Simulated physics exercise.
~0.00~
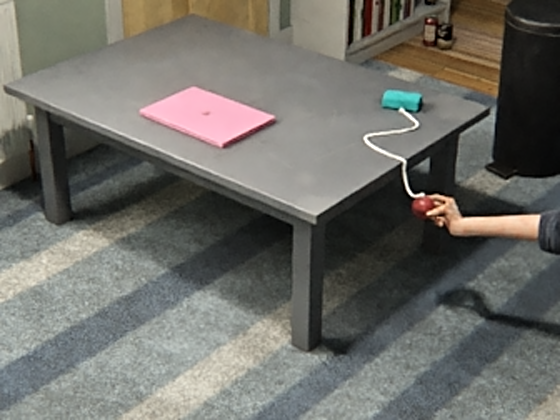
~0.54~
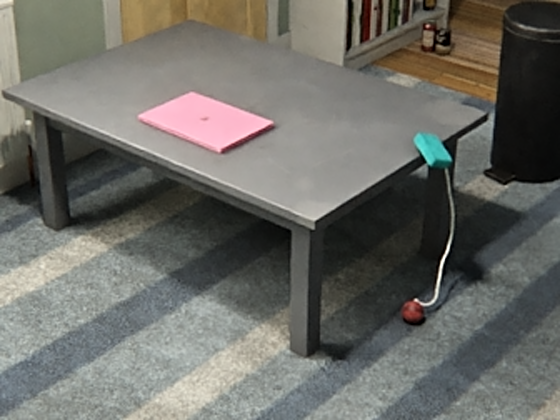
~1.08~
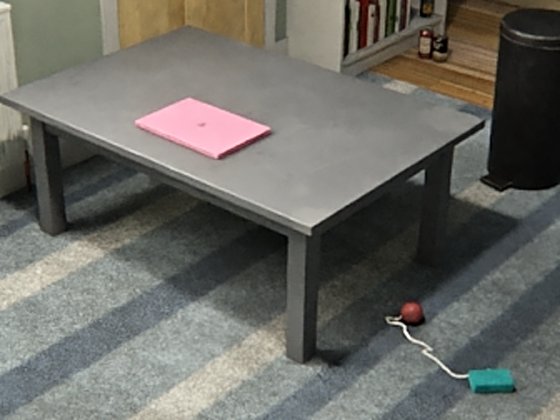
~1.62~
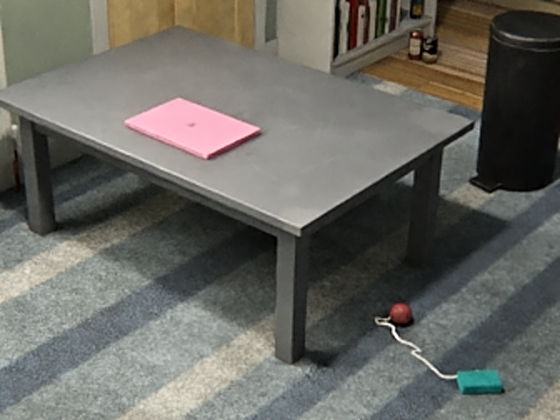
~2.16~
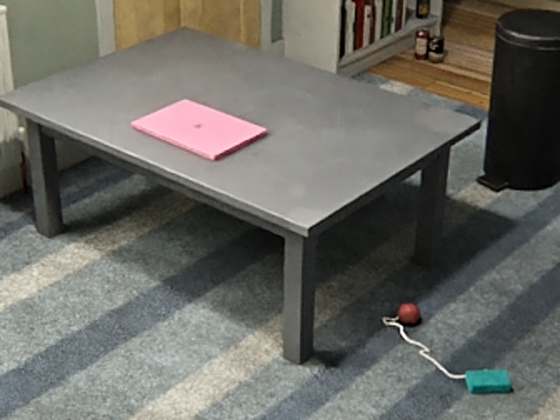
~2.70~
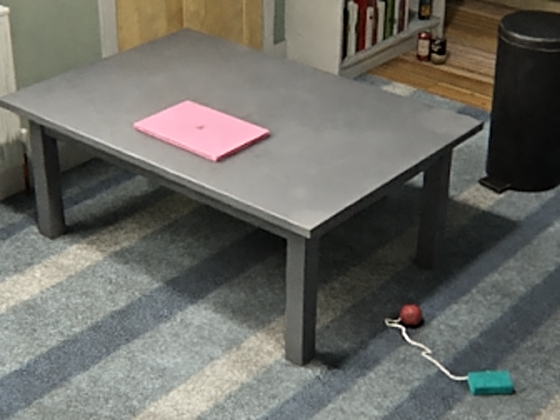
At a gray table, a hand drops a red ball, dragging a tied sponge floorward.
